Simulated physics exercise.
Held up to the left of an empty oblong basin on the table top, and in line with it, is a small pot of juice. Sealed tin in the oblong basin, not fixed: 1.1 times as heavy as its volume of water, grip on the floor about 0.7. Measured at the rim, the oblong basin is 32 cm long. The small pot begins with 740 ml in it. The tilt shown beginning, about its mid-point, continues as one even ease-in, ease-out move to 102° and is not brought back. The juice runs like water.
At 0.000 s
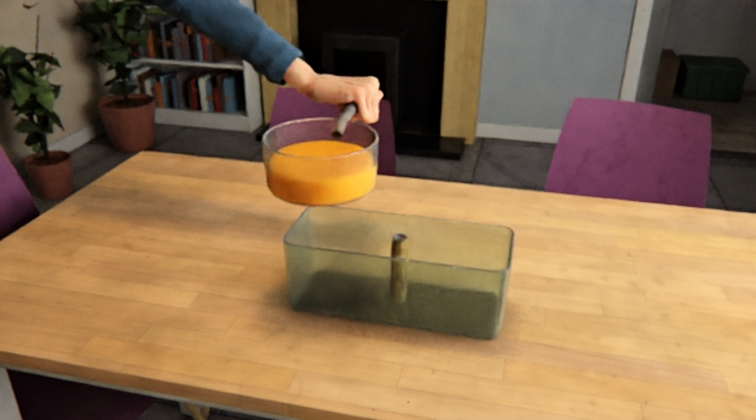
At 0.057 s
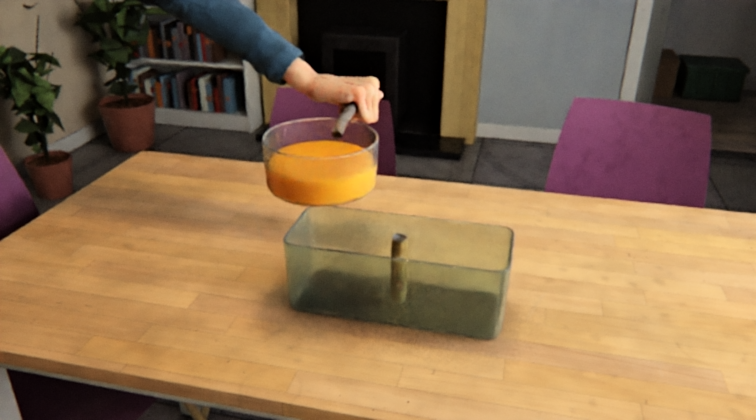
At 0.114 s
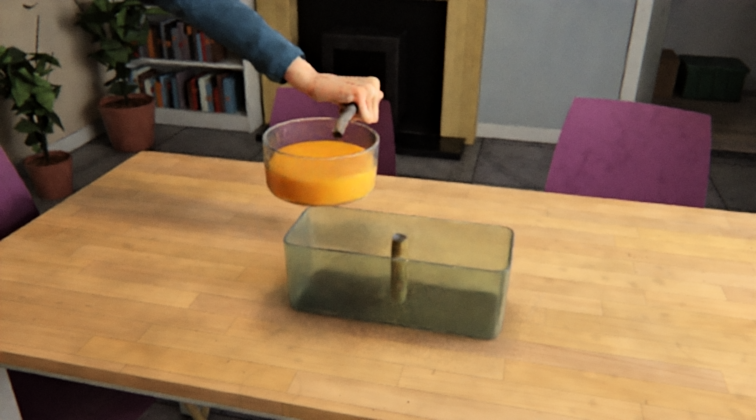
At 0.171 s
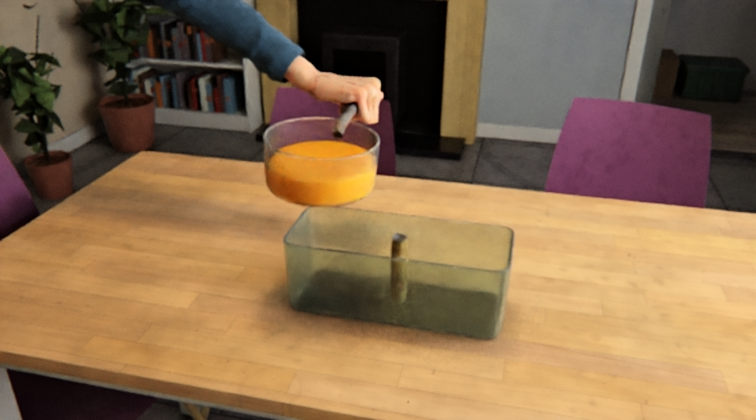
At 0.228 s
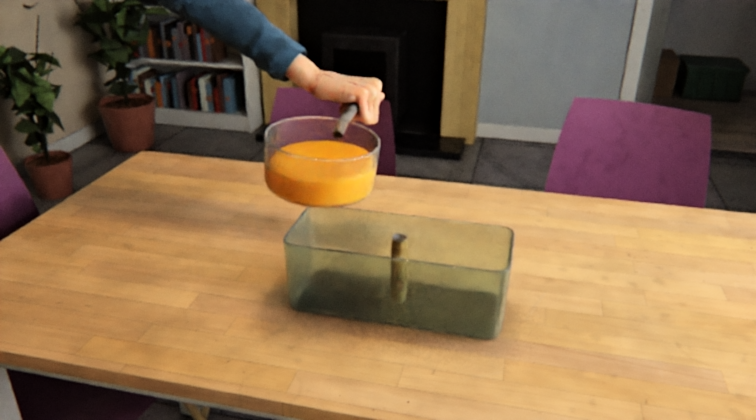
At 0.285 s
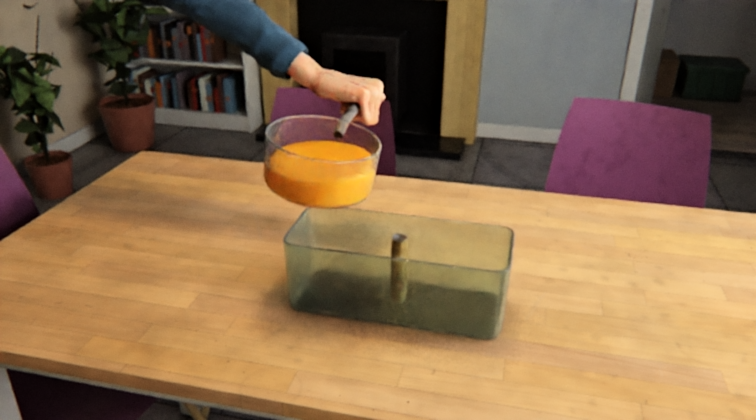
A hand holds a small pot of orange juice above an oblong basin, tilting it slightly.
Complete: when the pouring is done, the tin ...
... is still on its feet.
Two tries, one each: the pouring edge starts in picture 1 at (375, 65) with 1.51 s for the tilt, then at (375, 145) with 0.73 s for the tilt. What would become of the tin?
Try 1: Tipped over; try 2: Tipped over.
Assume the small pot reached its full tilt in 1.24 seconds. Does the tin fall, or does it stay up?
The tin stays balanced.
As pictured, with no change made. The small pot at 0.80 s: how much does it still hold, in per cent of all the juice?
Fraction remaining: Approx. 74 per cent.
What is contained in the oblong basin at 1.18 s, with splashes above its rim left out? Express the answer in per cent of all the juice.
Around 74 per cent of the whole.
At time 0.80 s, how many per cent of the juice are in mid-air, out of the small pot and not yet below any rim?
It comes to about 20 percent.
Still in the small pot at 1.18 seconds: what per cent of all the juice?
About 18 percent.
After 0.80 s the tilt is 56° and 75 per cent is still to pour; the tin stands where it began.
After 1.18 s the tilt is 91° and 18 per cent is still to pour; the tin stands where it began.
After 1.58 s the tilt is 102° and 1 per cent is still to pour; the tin stands where it began.
After 2.01 s the tilt is 102° and 0 per cent is still to pour; the tin stands where it began.
In the end the tin stands where it began.
